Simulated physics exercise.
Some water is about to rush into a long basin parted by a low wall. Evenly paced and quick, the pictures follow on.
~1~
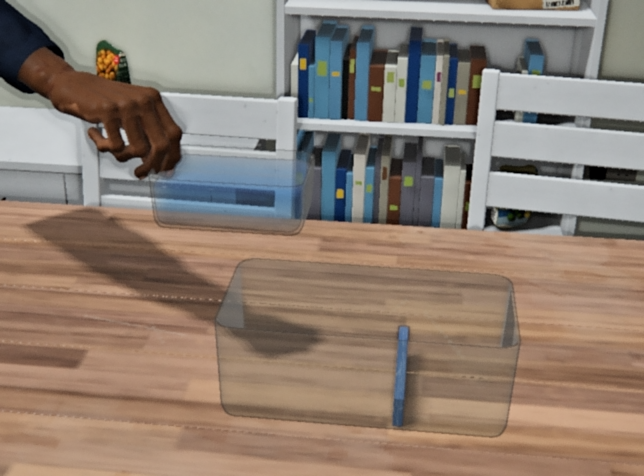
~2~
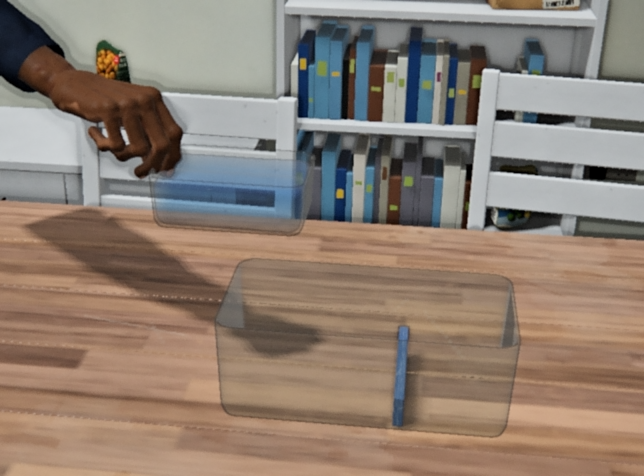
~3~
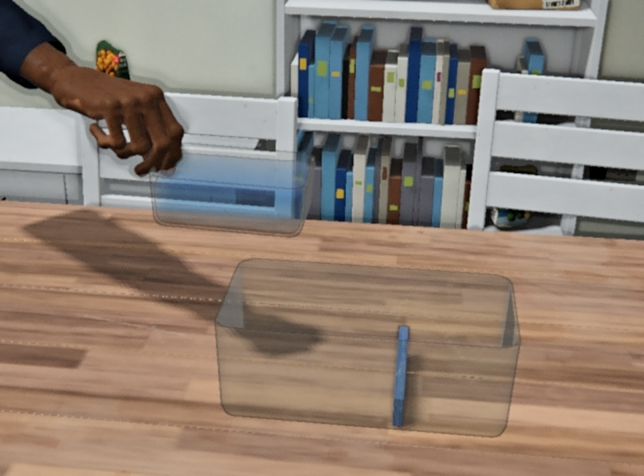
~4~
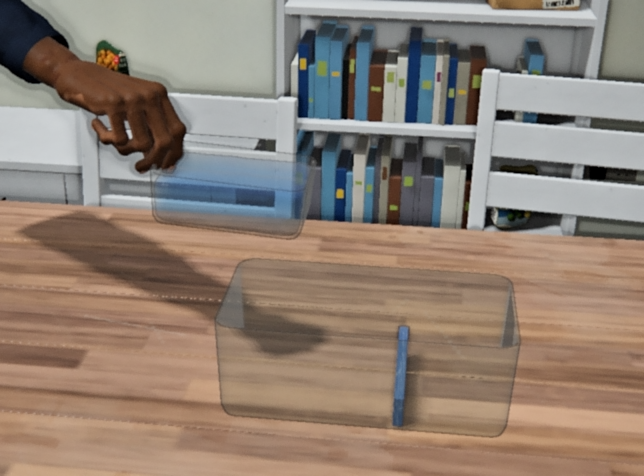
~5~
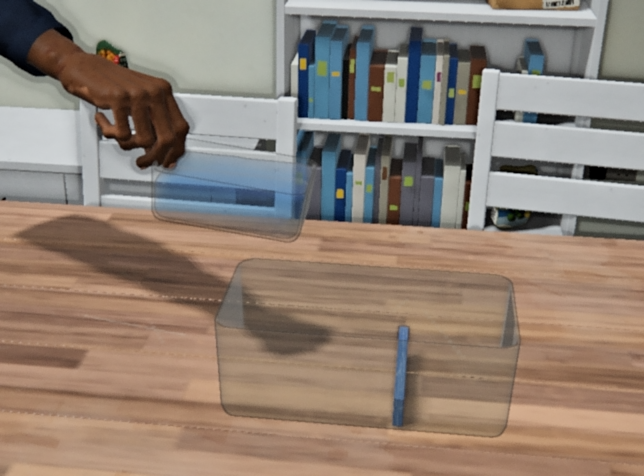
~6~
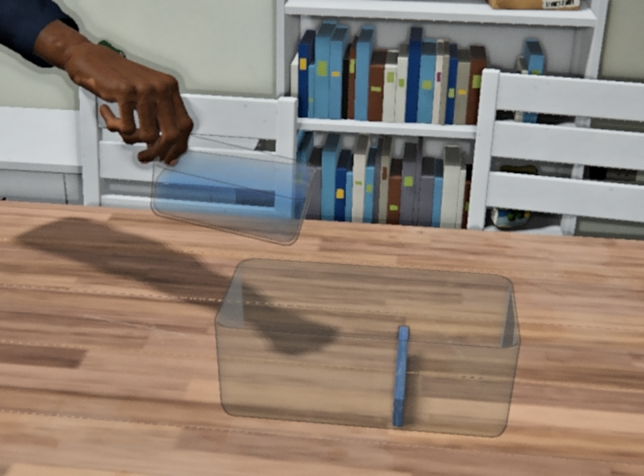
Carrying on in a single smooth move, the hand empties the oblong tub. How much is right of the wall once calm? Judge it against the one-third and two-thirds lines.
The bottom band.
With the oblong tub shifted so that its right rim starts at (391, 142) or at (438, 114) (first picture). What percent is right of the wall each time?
It comes out at around 70 percent and then around 50 percent.
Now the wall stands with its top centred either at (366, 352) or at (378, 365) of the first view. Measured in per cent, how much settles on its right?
My guess is some 50 percent the first time and some 40 percent the second.
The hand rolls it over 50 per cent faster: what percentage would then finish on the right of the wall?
About 10 per cent.
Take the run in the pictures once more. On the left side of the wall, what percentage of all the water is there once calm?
Near 90 in a hundred.
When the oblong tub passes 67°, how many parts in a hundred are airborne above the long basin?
Estimated at 40 per cent or so.
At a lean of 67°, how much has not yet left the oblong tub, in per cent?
Close to 30 parts in a hundred remain.
A moment on, the oblong tub is tipped part way and 28 per cent is still to pour, 30 is left of the wall and 0 right of it.
Next, the oblong tub is tipped right over and 4 per cent is still to pour, 85 is left of the wall and 3 right of it.
Then the oblong tub is tipped right over and 0 per cent is still to pour, 92 is left of the wall and 5 right of it.
Later the oblong tub is tipped right over and 0 per cent is still to pour, 90 is left of the wall and 7 right of it.
At rest 90 per cent lies left of the wall, 7 right of it and 3 outside.
